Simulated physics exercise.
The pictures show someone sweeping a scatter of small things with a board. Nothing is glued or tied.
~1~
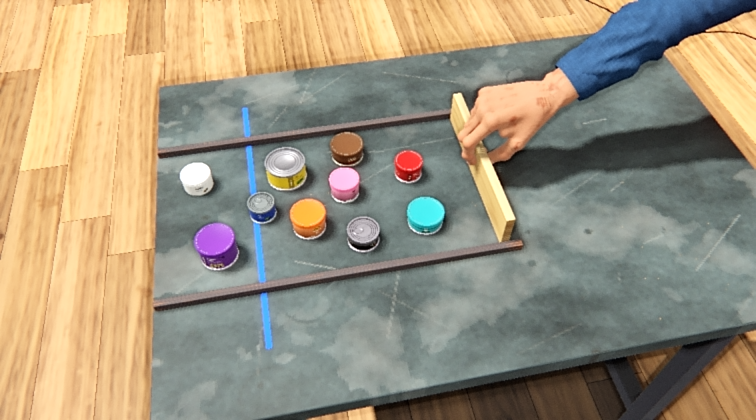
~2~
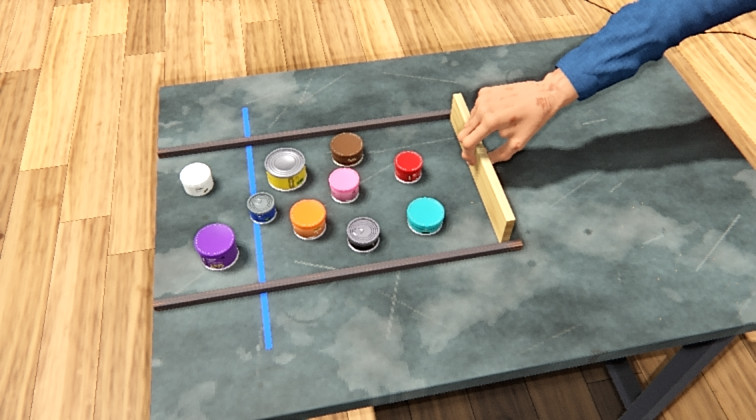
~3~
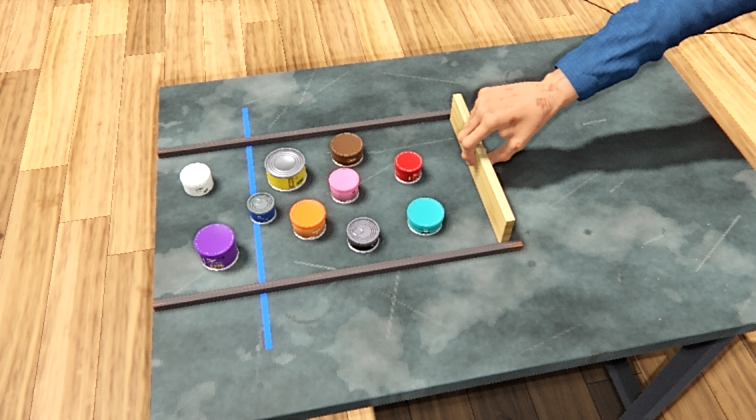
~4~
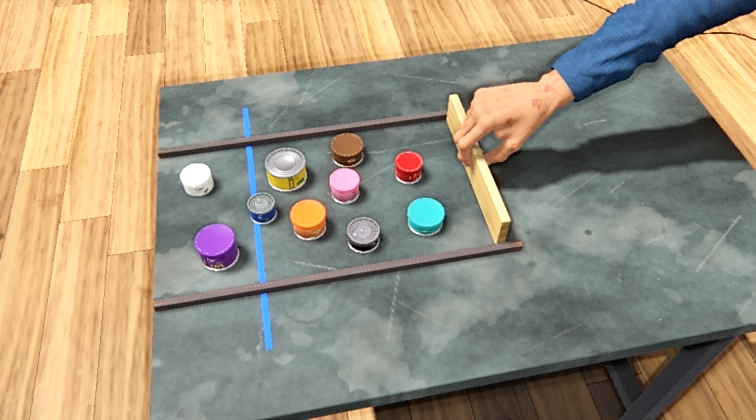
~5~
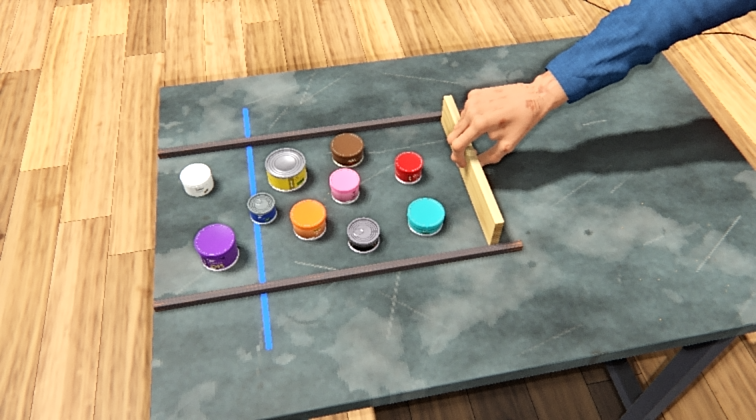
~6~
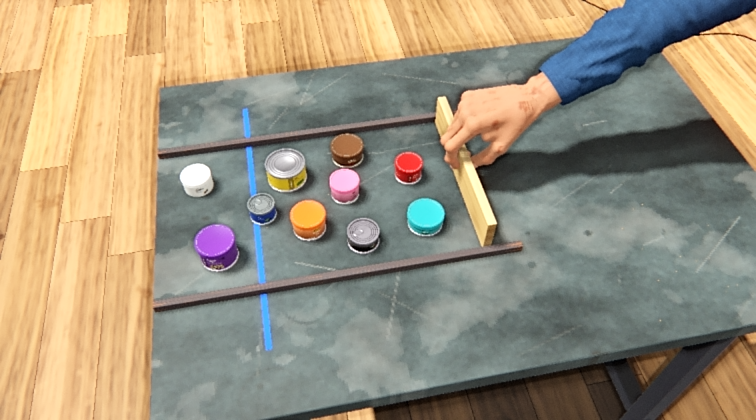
A hand in a blue sleeve held a wooden board between two dark rails, then slid it slightly left toward ten small colourful tubs scattered around a strip of blue tape, which stayed still.
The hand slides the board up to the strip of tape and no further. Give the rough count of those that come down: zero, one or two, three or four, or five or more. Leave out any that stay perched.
In the end the number that fall off is zero.
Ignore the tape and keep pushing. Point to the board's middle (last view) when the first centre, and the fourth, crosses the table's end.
Its middle is around (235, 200) and later (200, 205).
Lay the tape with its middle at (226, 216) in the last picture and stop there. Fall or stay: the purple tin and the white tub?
The purple tin holds on, the white tub comes down.
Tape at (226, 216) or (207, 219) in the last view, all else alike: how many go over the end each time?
In that order 1 and 2.
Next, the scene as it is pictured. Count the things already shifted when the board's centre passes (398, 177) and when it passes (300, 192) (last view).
The counts are 3 and 8.
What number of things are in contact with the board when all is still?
That makes 5.
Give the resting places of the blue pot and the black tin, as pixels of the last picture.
The blue pot at (196, 209), the black tin at (244, 272).
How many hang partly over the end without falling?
It comes to 0.
Early on, none off yet; white tub at rest near (197, 180); purple tin at rest near (217, 248); blue pot at rest near (262, 209).
A while later, none off yet; white tub at rest near (197, 180); purple tin at rest near (217, 248); blue pot travelled about its own width near (232, 205).
Finally, the number that fall off is zero.
